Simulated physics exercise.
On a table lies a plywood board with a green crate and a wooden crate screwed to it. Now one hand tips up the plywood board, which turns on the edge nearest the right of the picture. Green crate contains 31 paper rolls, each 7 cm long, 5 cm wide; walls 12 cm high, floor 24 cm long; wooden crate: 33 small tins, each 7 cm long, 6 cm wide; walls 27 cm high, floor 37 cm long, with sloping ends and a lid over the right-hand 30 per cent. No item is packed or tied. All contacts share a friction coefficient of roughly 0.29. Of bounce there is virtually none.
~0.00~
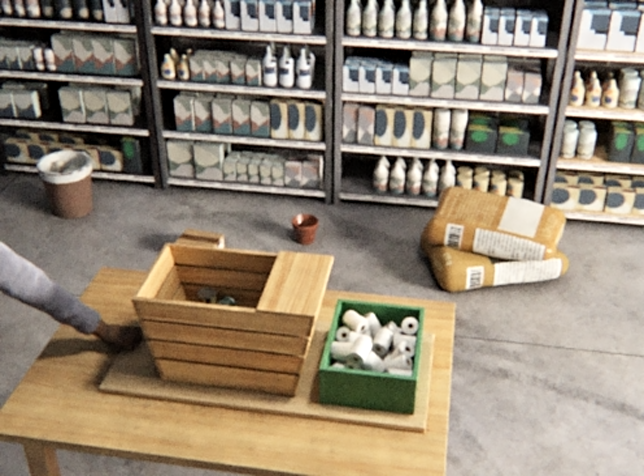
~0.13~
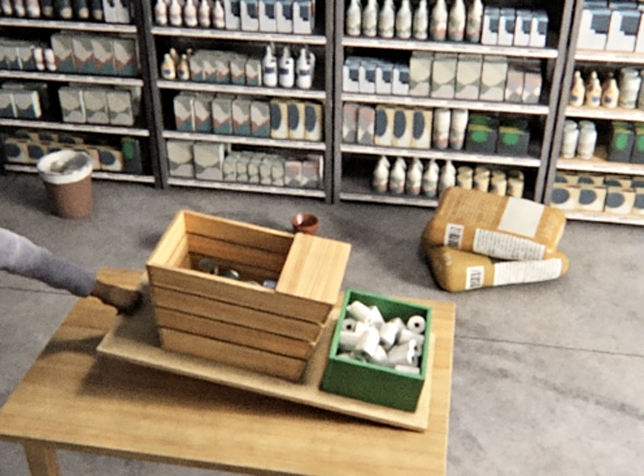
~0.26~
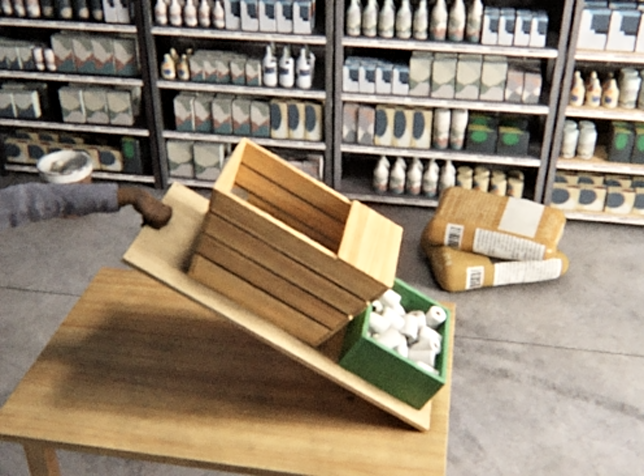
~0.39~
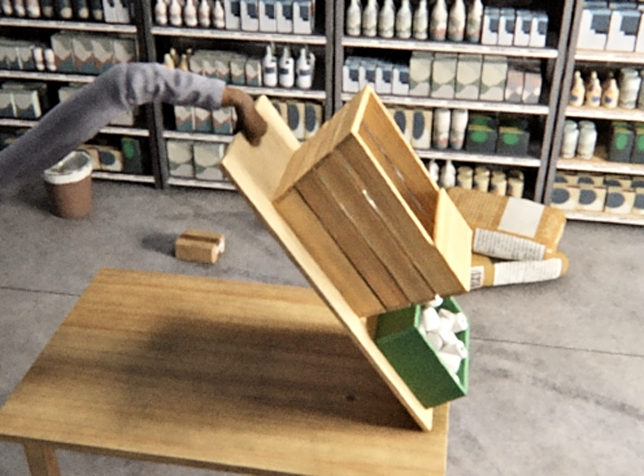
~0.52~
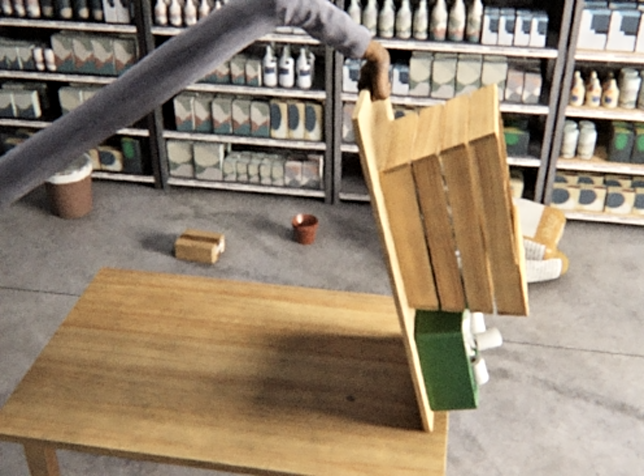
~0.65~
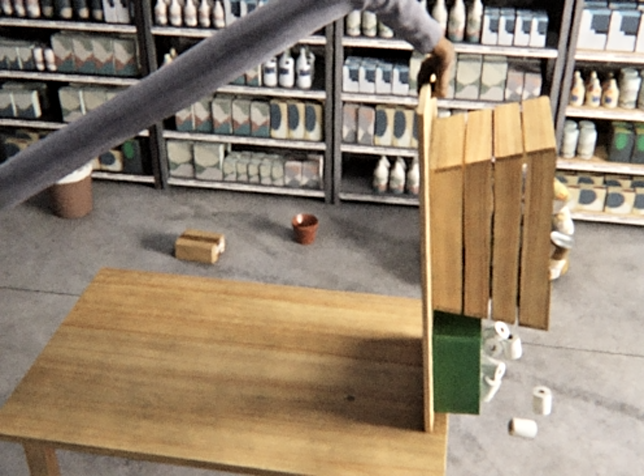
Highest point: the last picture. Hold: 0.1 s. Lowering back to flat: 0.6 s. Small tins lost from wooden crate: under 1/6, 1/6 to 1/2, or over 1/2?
1/6 to 1/2.
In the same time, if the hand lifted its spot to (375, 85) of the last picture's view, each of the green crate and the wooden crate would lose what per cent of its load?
In that setup the green crate sheds 60 per cent of its load, while the wooden crate sheds 30 per cent.
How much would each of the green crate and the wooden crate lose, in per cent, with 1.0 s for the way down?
Well, that would cost the green crate 60 per cent and the wooden crate 50 per cent.
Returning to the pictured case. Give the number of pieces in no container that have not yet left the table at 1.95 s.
I'd guess near 0.
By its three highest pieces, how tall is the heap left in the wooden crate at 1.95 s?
Near 13 centimetres, I'd say.
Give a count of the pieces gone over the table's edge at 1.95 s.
I'd estimate some 30 at that moment.
After 0.86 s, tilt 77°; 14 of 31 out of the green crate and 11 of 33 out of the wooden crate.
After 1.12 s, tilt 28°; 18 of 31 out of the green crate and 11 of 33 out of the wooden crate.
After 1.48 s, tilt 0°; 18 of 31 out of the green crate and 11 of 33 out of the wooden crate.
When it is over (at 1.95 s), 18 of 31 out of the green crate and 11 of 33 out of the wooden crate. Asked share, 11 of 33, 33 per cent.
